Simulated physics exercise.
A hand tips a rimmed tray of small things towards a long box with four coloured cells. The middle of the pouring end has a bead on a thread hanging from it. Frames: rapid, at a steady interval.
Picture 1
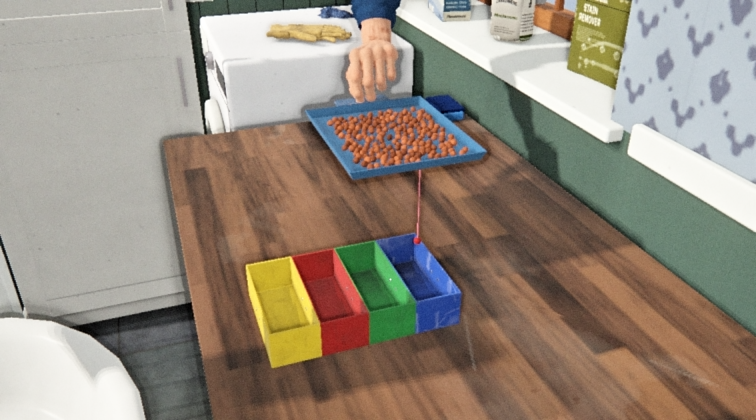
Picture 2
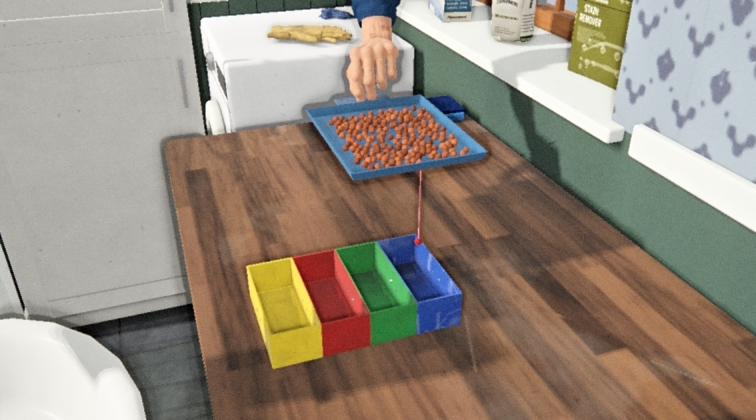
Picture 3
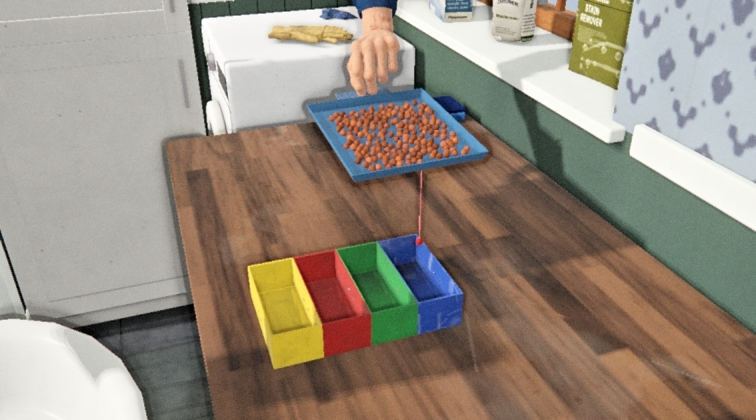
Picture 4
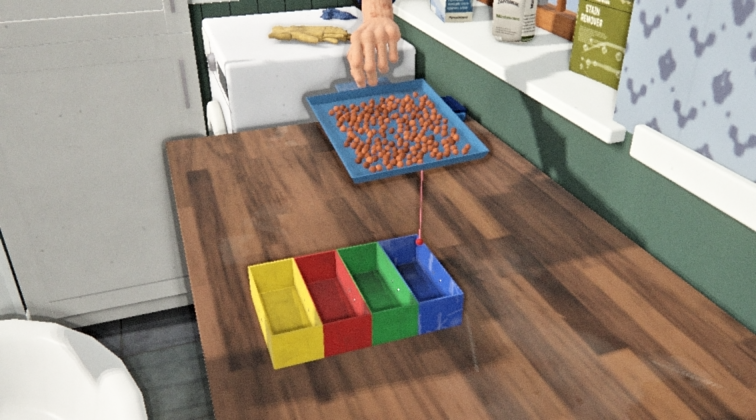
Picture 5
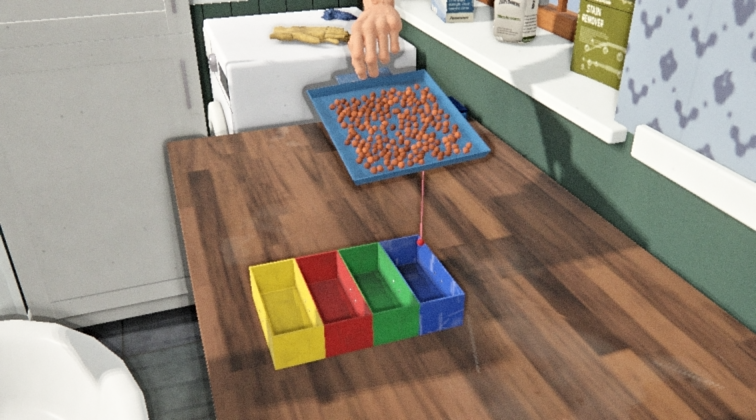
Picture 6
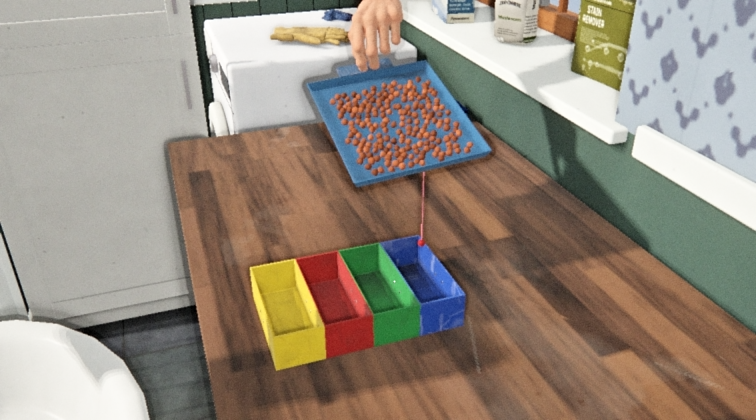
A hand gradually tilts a blue tray of clay pellets towards a box with coloured cells.
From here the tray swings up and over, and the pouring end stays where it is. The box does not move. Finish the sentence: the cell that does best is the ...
... Green cell.
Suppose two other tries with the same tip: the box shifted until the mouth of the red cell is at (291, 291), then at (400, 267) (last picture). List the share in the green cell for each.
Around 20 and then 20 per cent.
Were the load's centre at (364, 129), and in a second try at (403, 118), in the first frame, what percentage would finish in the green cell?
About 60 % and 50 %.
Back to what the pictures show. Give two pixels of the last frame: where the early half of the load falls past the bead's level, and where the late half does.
(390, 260) for the early half, (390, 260) for the late half.
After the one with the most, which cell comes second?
The answer would be that blue cell.
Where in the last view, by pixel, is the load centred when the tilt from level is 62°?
Somewhere about (401, 148).
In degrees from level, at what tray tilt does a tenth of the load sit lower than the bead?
It is at around 80 degrees by then.
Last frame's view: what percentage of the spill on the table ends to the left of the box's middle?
About 0 %.
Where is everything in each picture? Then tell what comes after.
In the first frame, corners of the pouring end near (353, 170) and (481, 150), level; middle of the load near (398, 137), clay pellets; bead on its thread near (418, 241); yellow cell near (296, 342); red cell near (345, 331); green cell near (393, 320); blue cell near (438, 310).
In the second frame, corners of the pouring end near (354, 171) and (482, 151), level; middle of the load near (399, 137).
In the third frame, corners of the pouring end near (355, 173) and (483, 150), tipped barely, lowest at the left corner; middle of the load near (400, 134).
In the fourth frame, corners of the pouring end near (355, 175) and (484, 149), tipped a little, lowest at the left corner; middle of the load near (401, 131).
In the fifth frame, corners of the pouring end near (356, 177) and (485, 149), tipped a little, lowest at the left corner; middle of the load near (402, 127).
In the sixth frame, corners of the pouring end near (357, 179) and (486, 149), tipped clearly, lowest at the left corner; middle of the load near (403, 124); yellow cell near (300, 345); red cell near (349, 333); green cell near (397, 322); blue cell near (442, 312).
Shortly afterwards, tray tipped steeply; all but a few on the tray; only a few in the green cell; only a few in the red cell; only a few falling or outside the box.
Next, tray tipped past a quarter turn; only a few on the tray; near a third in the green cell; near a quarter in the blue cell; a little in the red cell; near a quarter falling or outside the box.
Some moments later, tray tipped past a quarter turn; near half in the green cell; near a third in the blue cell; a little in the red cell; a little falling or outside the box.
In the end, tray tipped past a quarter turn; near half in the green cell; near a third in the blue cell; a little in the red cell; none at all in the yellow cell; a little outside the box.
